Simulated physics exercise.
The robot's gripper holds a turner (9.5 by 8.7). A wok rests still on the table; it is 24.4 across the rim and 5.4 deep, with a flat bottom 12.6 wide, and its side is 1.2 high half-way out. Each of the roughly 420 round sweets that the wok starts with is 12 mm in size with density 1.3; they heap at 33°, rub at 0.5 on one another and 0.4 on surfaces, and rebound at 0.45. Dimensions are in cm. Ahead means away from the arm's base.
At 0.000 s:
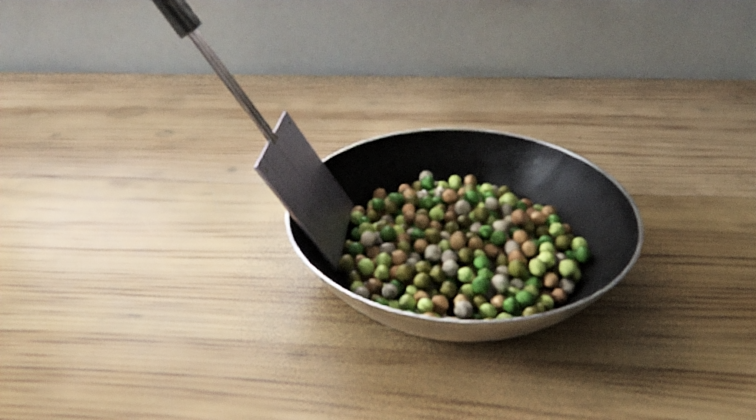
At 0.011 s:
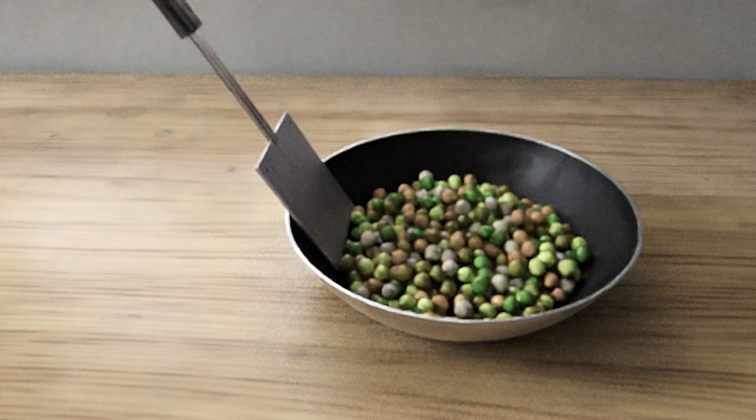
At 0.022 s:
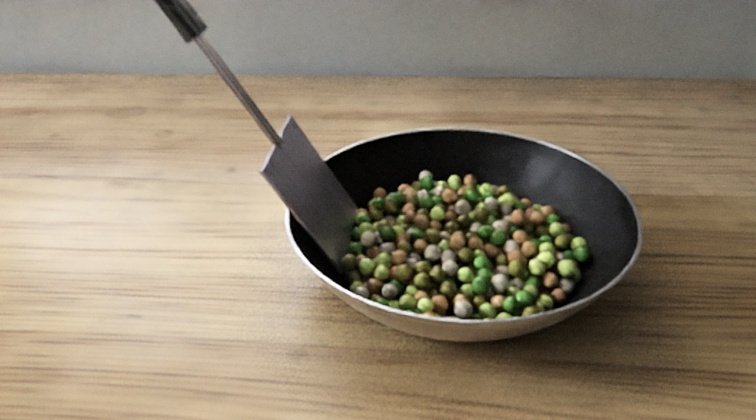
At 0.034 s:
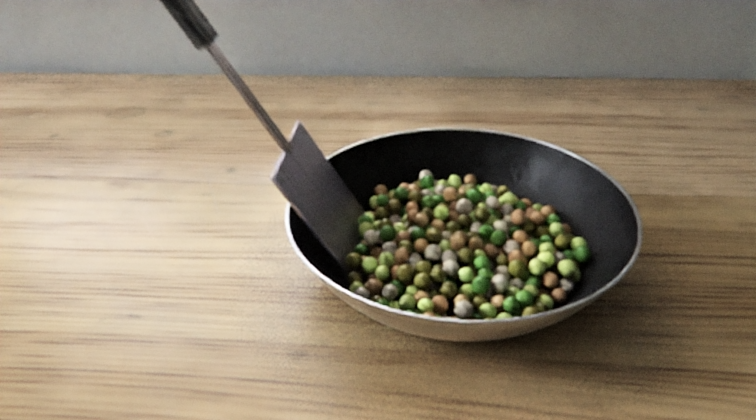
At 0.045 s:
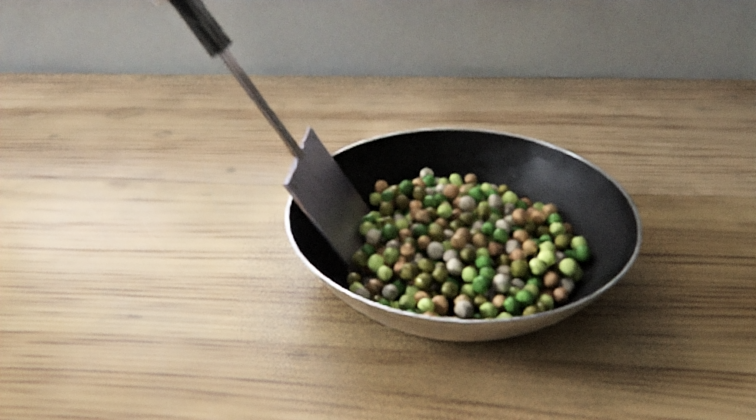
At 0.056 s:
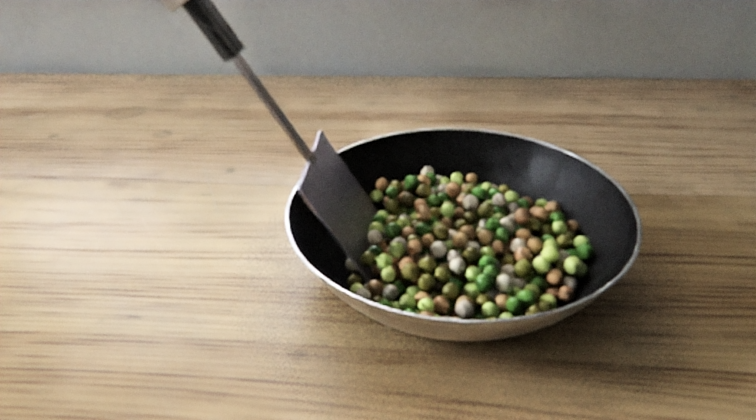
On a wooden tabletop, a metal turner dipped into the left side of a dark pan of green, brown and grey balls slid slowly a short way right, nudging the nearest ones slightly.
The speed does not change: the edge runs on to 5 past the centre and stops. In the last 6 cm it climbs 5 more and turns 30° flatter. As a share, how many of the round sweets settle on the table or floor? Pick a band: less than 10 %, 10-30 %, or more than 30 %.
It falls in the band less than 10 %.
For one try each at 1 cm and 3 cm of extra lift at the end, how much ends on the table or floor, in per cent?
Roughly 5 per cent, then 5 per cent.
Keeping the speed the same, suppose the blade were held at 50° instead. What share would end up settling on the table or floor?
That gives about 5 in a hundred.
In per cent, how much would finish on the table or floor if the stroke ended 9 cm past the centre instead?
Close to 35 per cent would end on the table or floor.
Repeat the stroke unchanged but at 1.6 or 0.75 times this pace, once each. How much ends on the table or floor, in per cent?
Roughly 15 per cent on the first try and 0 per cent on the second.
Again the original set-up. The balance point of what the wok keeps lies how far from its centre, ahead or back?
4.0 cm ahead.
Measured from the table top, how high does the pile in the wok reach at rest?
It reaches about 6.5 cm.
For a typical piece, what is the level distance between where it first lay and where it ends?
I'd estimate close to 4 centimetres.
After 0.11 s, sloping 60°, highest piece 10 above the table; 422 in the wok, 1 on the blade or in flight.
After 0.16 s, sloping 47°, highest piece 15 above the table; 422 in the wok, 1 on the blade or in flight.
After 0.38 s, sloping 30°, highest piece 9 above the table; 399 in the wok, 19 on the table or floor, 5 on the blade or in flight.
After 1.43 s, sloping 30°, highest piece 6 above the table; 399 in the wok, 24 on the table or floor.
At rest, 399 in the wok, 24 on the table or floor. That is 6 % on the table or floor.
